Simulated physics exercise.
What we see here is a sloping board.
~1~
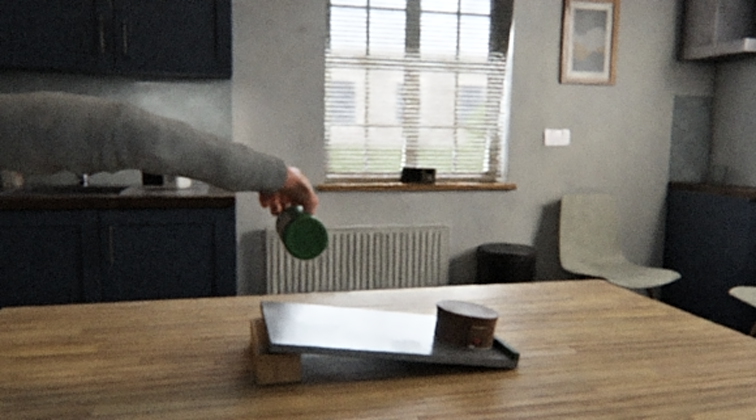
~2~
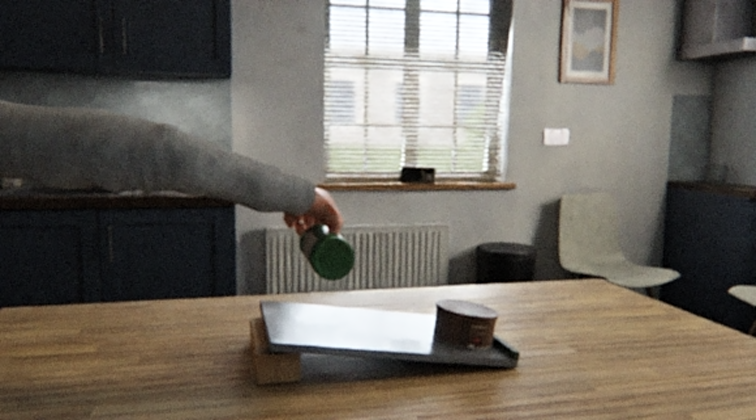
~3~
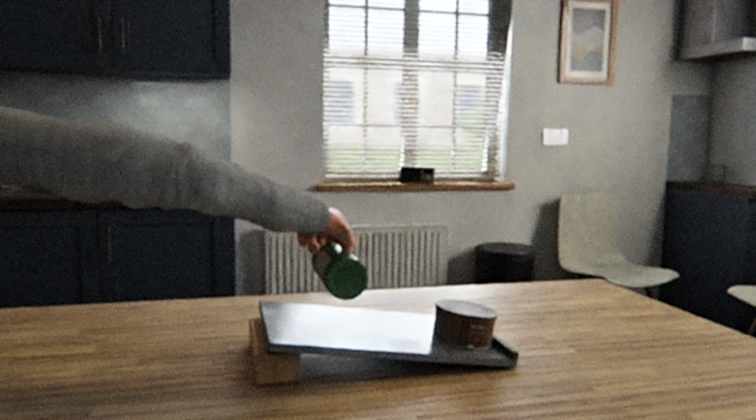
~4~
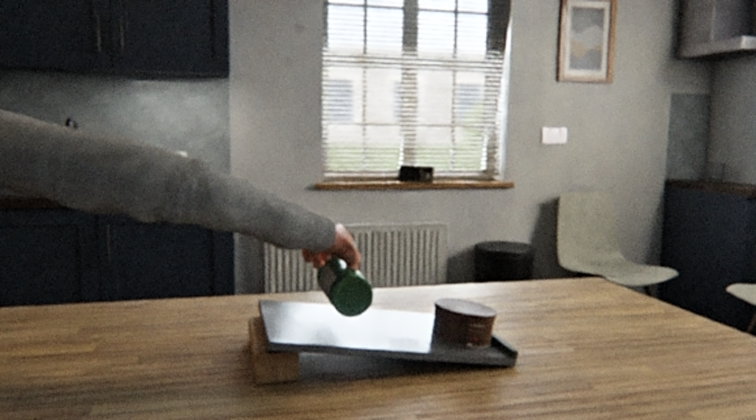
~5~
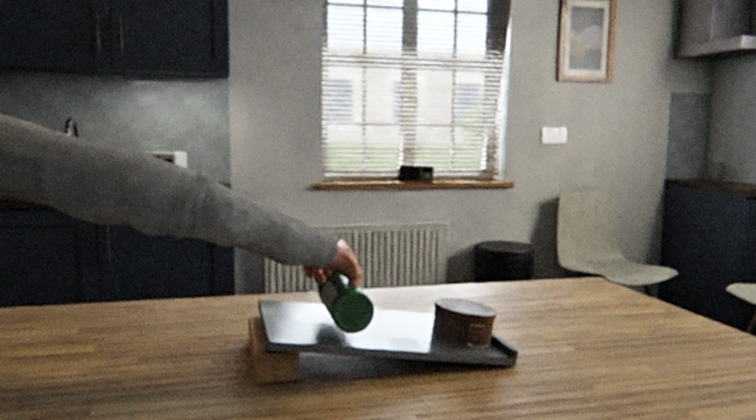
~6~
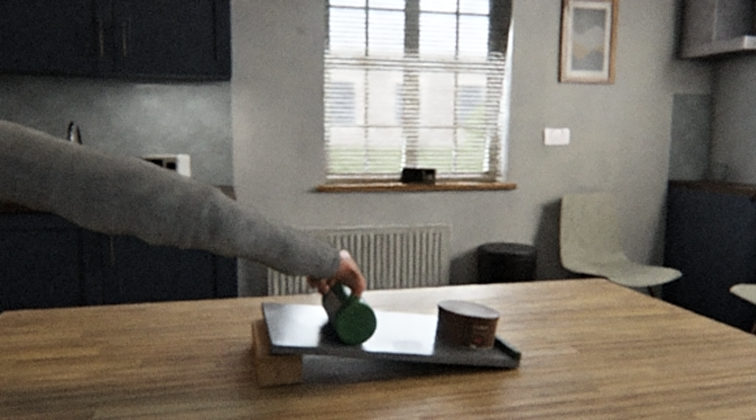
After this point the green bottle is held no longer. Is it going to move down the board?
Yes, it moves down the board.
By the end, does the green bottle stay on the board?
Once it settles, it is resting on top.
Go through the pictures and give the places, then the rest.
The first picture shows coming down; green bottle (298, 229); brown tub (465, 325).
The second picture shows coming down; green bottle (323, 247); brown tub (465, 324).
The third picture shows coming down; green bottle (335, 266); brown tub (464, 324).
The fourth picture shows coming down; green bottle (340, 282); brown tub (463, 323).
The fifth picture shows coming down; green bottle (342, 297); brown tub (463, 323).
The sixth picture shows in place under the hand; green bottle (345, 307); brown tub (466, 325).
Then, 0.50 s later than the last frame, green bottle moved about its own width near (380, 310).
Then, 0.70 s later than the last frame, green bottle moved well along near (415, 313).
When it is over, moved from the start, green bottle; brown tub as before. End places, in pixels of the last picture, green bottle near (416, 313). The green bottle slides or rolls down.
